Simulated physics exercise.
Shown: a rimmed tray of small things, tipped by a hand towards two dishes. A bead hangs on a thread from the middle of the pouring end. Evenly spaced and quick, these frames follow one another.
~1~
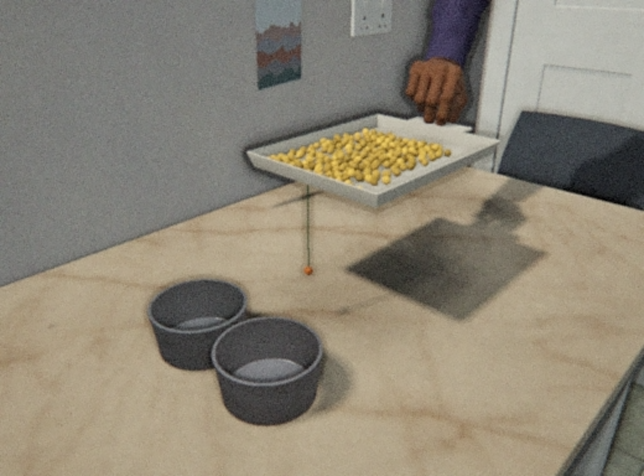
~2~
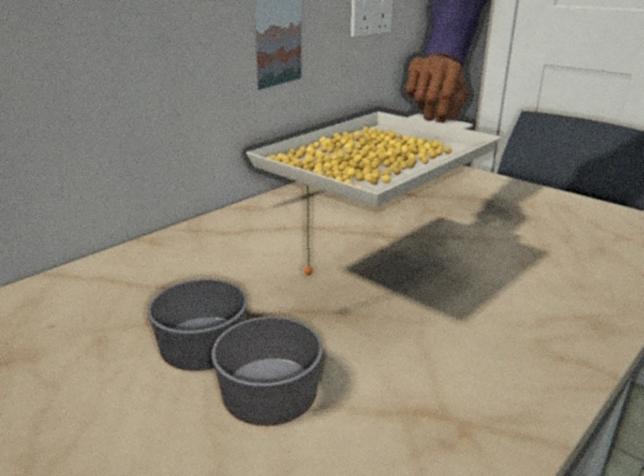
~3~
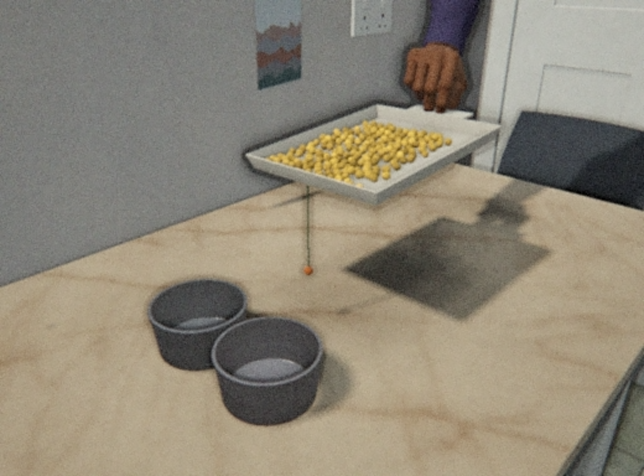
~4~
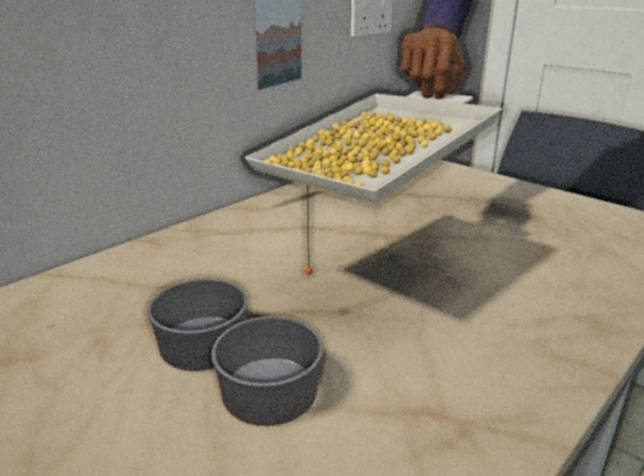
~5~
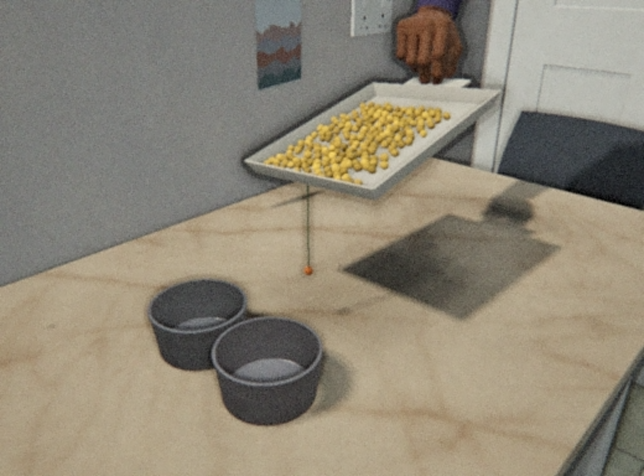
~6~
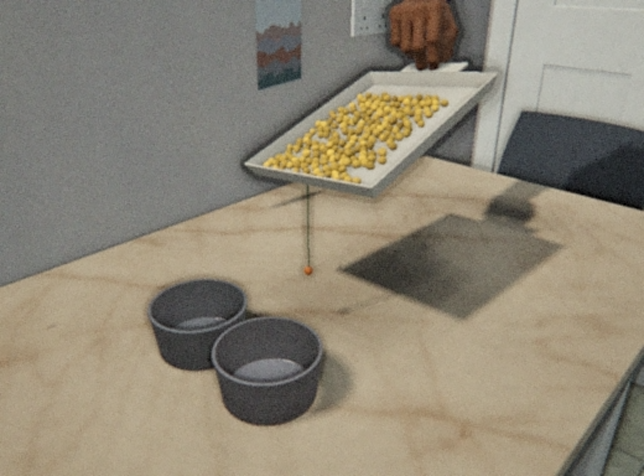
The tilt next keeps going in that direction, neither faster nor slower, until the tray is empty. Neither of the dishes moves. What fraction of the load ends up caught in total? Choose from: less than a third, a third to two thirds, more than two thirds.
In total, less than a third ends up caught.
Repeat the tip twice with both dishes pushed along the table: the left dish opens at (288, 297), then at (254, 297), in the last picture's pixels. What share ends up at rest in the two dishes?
Roughly 30% first, roughly 50% second.
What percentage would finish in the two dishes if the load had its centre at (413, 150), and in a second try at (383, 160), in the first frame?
Roughly 10 per cent, then 20 per cent.
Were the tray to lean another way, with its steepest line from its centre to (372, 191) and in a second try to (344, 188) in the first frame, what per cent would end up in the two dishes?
The share is 0 per cent in the first and 20 per cent in the second.
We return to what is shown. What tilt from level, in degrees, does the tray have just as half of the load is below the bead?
About 110 degrees.
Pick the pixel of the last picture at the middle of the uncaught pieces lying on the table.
Roughly at (252, 307).
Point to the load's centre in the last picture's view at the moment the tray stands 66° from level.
At about (303, 128).
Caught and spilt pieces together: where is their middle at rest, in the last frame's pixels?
Near (251, 311).
Soon, tray tipped steeply; nearly all on the tray; a stray few in the air.
A while on, tray tipped past a quarter turn; about a third on the tray; a stray few in the left dish; a stray few outside both; about half in the air.
Towards the end, tray tipped past a quarter turn; a stray few in the right dish; a small part in the left dish; nearly all outside both.
Finally, tray tipped past a quarter turn; a stray few in the right dish; a small part in the left dish; nearly all outside both.
